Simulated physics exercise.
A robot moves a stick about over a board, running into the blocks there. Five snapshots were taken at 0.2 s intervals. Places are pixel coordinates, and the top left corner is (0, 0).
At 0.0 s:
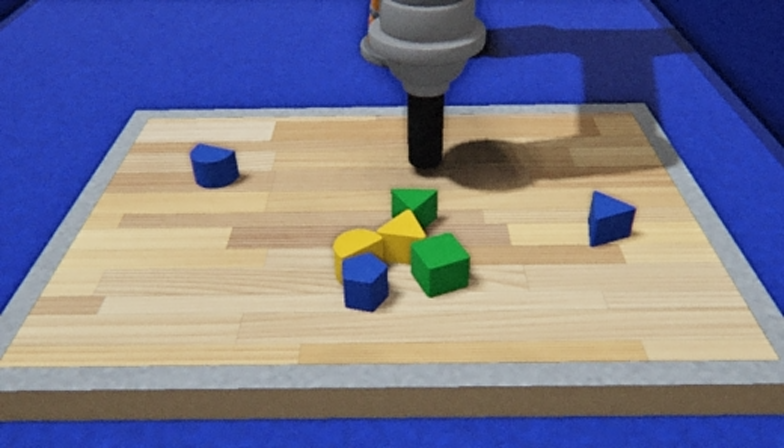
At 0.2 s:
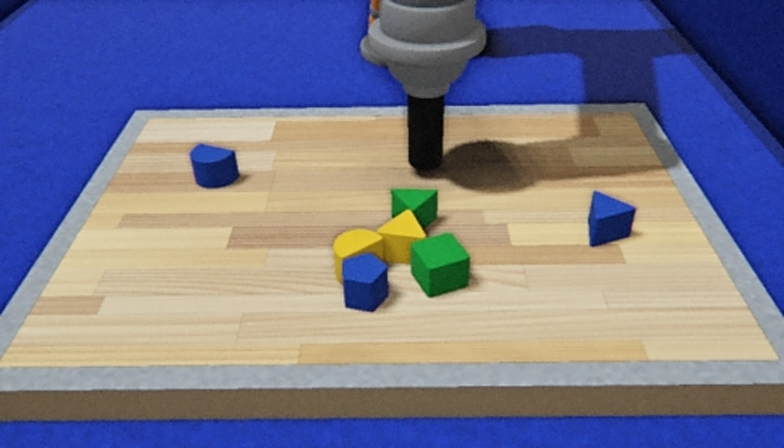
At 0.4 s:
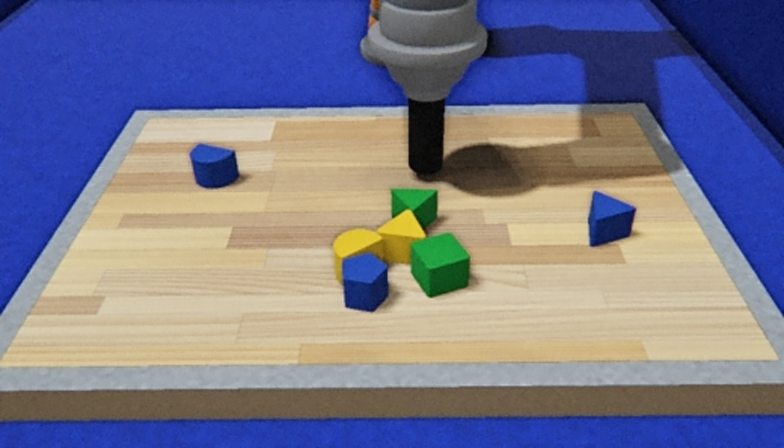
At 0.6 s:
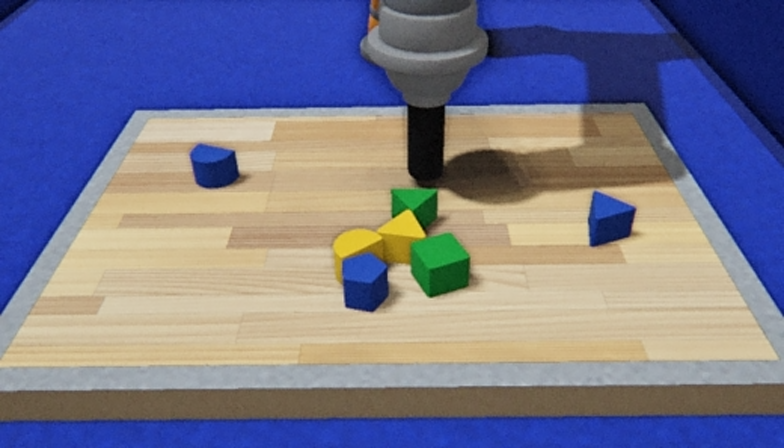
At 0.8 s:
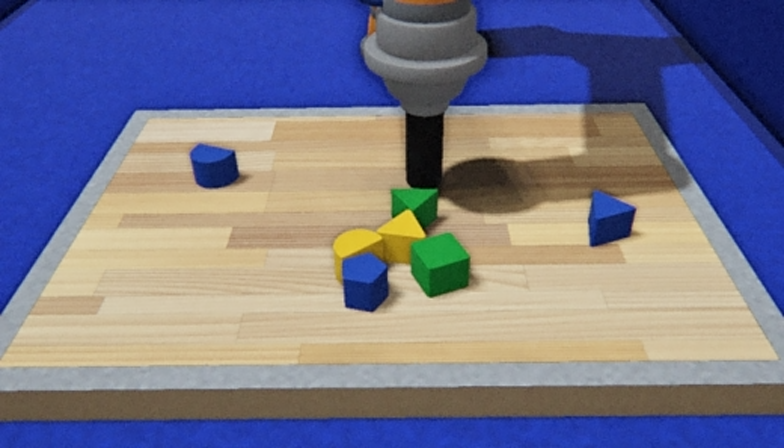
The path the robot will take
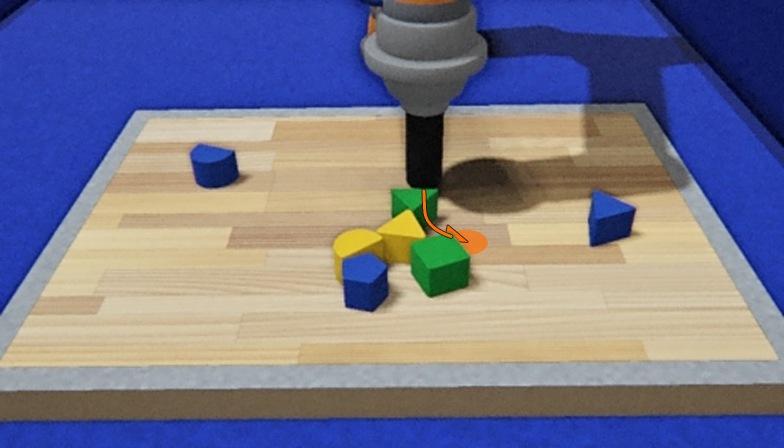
Robot arm with a black stick edging slightly nearer the green triangular block on a wooden board, all the blocks staying still.
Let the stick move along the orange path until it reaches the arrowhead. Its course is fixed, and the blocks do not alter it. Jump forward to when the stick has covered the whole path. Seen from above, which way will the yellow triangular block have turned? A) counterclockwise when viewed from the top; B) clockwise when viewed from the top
The correct letter is A.
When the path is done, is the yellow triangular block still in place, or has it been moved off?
That block is shifted.
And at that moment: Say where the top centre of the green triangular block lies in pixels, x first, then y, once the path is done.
At the end it should sit near (406, 210).
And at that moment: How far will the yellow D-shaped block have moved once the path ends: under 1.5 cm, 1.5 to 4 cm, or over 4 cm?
Offset: Below 1.5 cm.
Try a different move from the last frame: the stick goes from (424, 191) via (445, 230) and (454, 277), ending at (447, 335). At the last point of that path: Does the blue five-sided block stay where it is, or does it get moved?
My prediction: It remains in place.
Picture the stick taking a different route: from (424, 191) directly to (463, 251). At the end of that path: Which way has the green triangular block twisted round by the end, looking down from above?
Looking down, it rotates clockwise.
Drawn move, from (424, 191) by way of (425, 210) and (436, 229) to (467, 242).
What follows on the original path. Halfway along, stick at (428, 212); yellow D-shaped block at (350, 246), turned 25° clockwise; yellow triangular block at (395, 232), turned 35° anticlockwise; green triangular block at (407, 208), turned 45° clockwise.
At the end, stick at (468, 233); yellow D-shaped block at (350, 246), turned 25° clockwise; yellow triangular block at (394, 232), turned 40° anticlockwise; green triangular block at (406, 210), turned 55° clockwise; green square block still.
